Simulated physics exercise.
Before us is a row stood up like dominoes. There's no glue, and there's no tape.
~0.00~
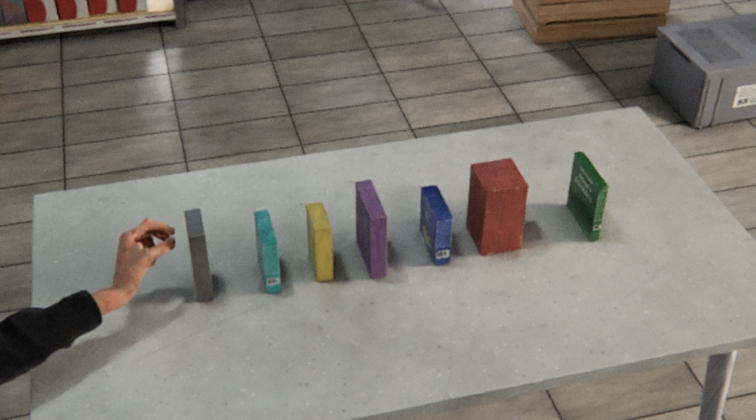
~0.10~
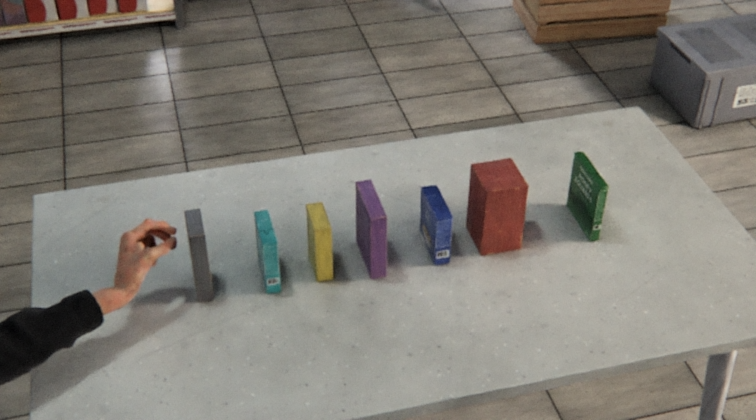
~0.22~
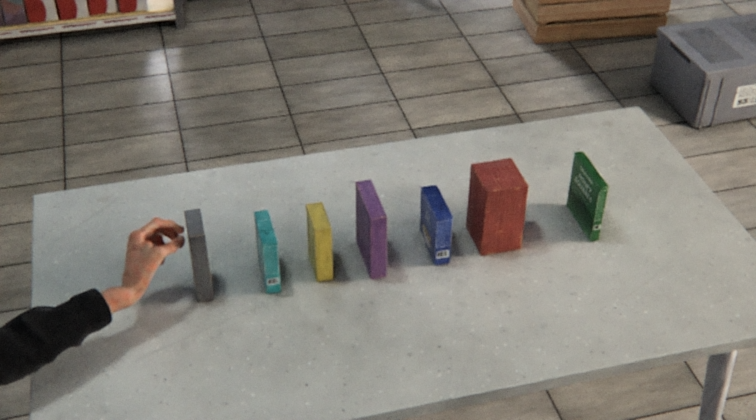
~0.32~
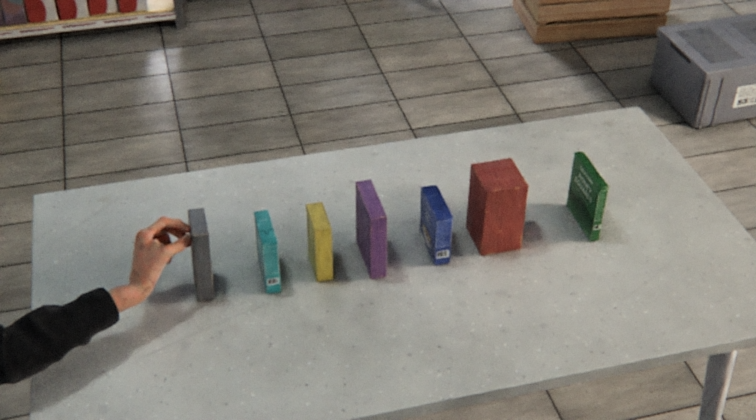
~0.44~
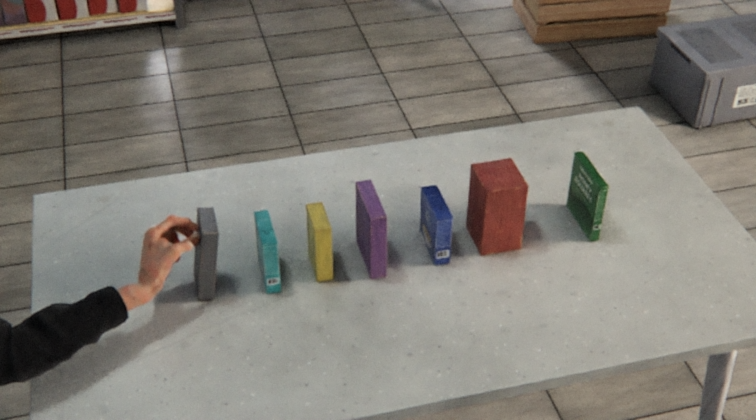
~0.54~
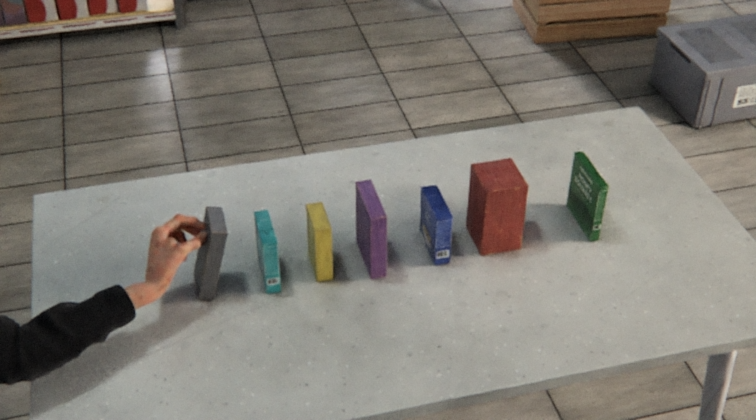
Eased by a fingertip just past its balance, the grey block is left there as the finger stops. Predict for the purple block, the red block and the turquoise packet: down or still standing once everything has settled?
Outcome: Purple block: Not standing; red block: Not fallen; turquoise packet: Not standing.
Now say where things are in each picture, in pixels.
Purple block (371, 230); red block (496, 207); turquoise packet (267, 252), in the first frame.
Yellow board (319, 242); blue packet (436, 225), in the second frame.
Yellow board (319, 242); blue packet (436, 225), in the third frame.
Grey block 3° over; yellow board (319, 242); blue packet (436, 225), in the fourth frame.
Grey block 9° over; yellow board (319, 242); blue packet (436, 225), in the fifth frame.
Grey block 15° over; purple block (371, 229); red block (496, 207); turquoise packet (267, 251), in the sixth frame.
After 0.84 s, grey block 62° over; turquoise packet turned 38° from how it was put near (288, 250).
After 1.14 s, grey block 75° over; turquoise packet turned 70° from how it was put near (305, 256); purple block turned 52° from how it was put near (404, 230); yellow board turned 64° from how it was put.
After 1.74 s, grey block 76° over; purple block turned 69° from how it was put near (408, 236); turquoise packet turned 71° from how it was put near (306, 256); yellow board turned 69° from how it was put.
In the end (3.7 s), toppled on the table, yellow board, turquoise packet, blue packet and purple block; red block unmoved. At the end, from the last picture's camera, purple block near (407, 237), red block near (502, 206).
